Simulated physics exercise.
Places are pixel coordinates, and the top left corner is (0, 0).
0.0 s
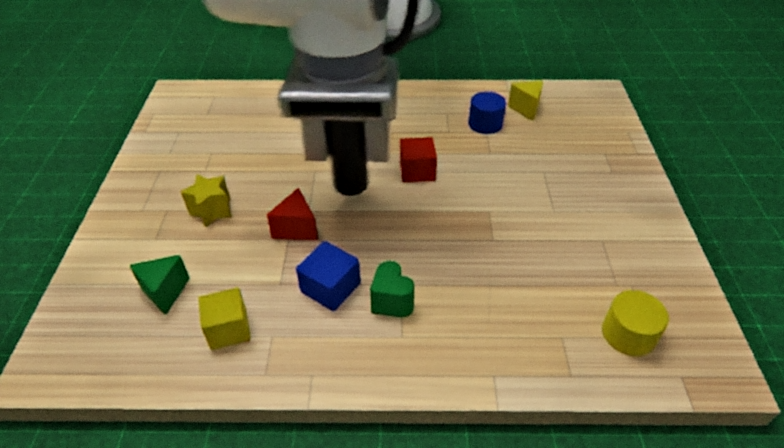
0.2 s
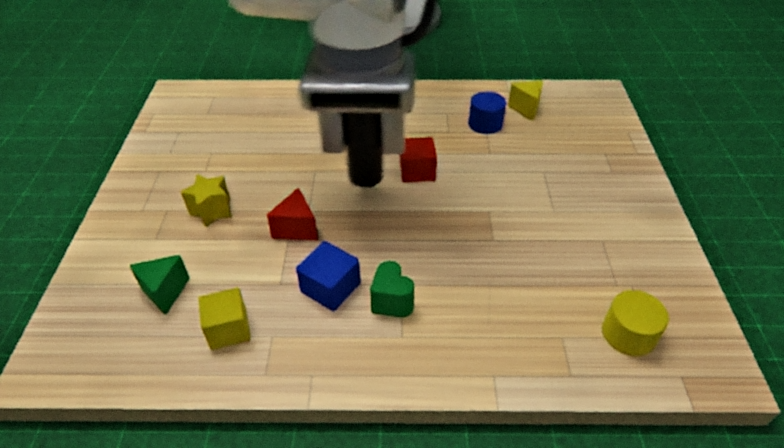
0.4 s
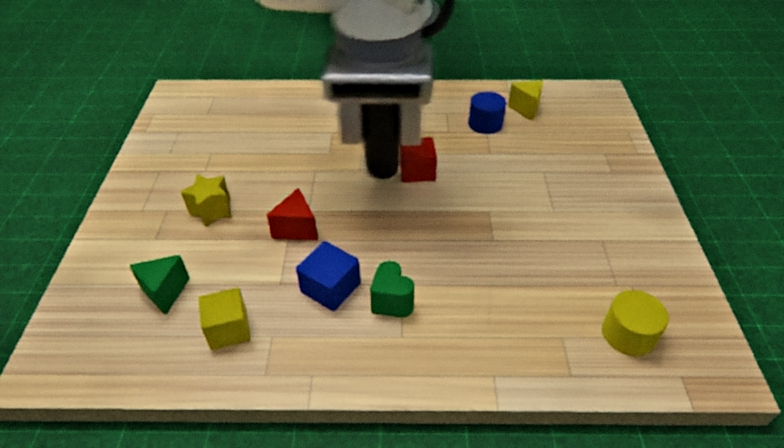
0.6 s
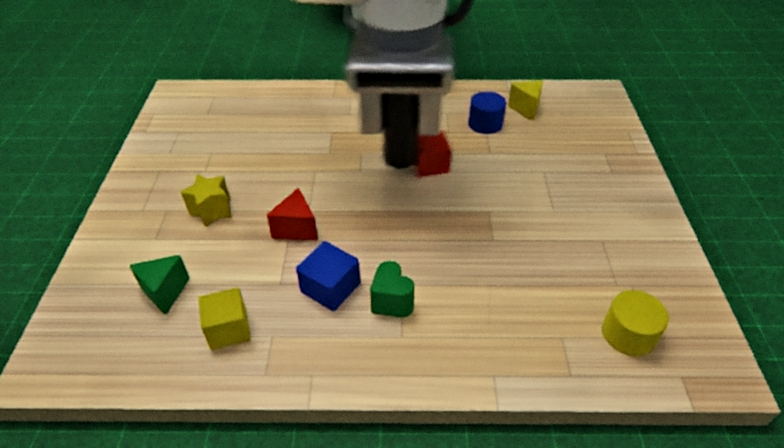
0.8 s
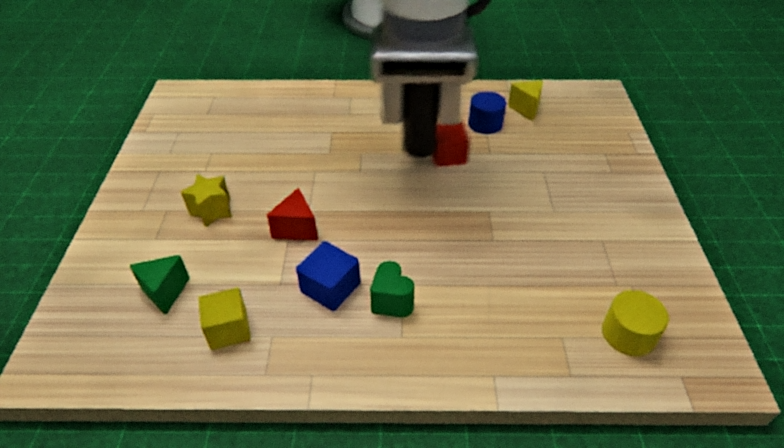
A robotic arm with a dark pusher reaches over a light wooden board on a green surface, seen from above at an angle. A red cube, blue cylinder and yellow triangle sit toward the back, a yellow cylinder at right, and yellow, green, red and blue blocks at left and centre. The pusher slides rightward and back, meets the red cube and nudges it toward the blue cylinder.
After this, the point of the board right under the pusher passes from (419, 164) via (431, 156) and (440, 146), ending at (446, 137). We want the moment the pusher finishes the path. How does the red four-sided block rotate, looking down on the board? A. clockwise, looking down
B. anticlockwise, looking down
A.
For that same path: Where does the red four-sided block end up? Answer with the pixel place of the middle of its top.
I'd guess (479, 119).
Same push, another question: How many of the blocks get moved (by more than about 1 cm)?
I count one.
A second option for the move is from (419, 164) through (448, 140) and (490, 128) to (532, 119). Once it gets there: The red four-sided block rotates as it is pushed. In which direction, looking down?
Seen from overhead, it turns clockwise.
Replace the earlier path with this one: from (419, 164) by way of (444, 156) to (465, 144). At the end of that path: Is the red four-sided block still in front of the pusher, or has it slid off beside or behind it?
I'm fairly sure the red four-sided block rides along ahead of the pusher to the very end.
What follows on the original path. Halfway along, pusher (437, 136); red four-sided block (469, 122).
At the end, pusher (447, 122); red four-sided block (479, 119), turned 25° clockwise; blue circle in place.
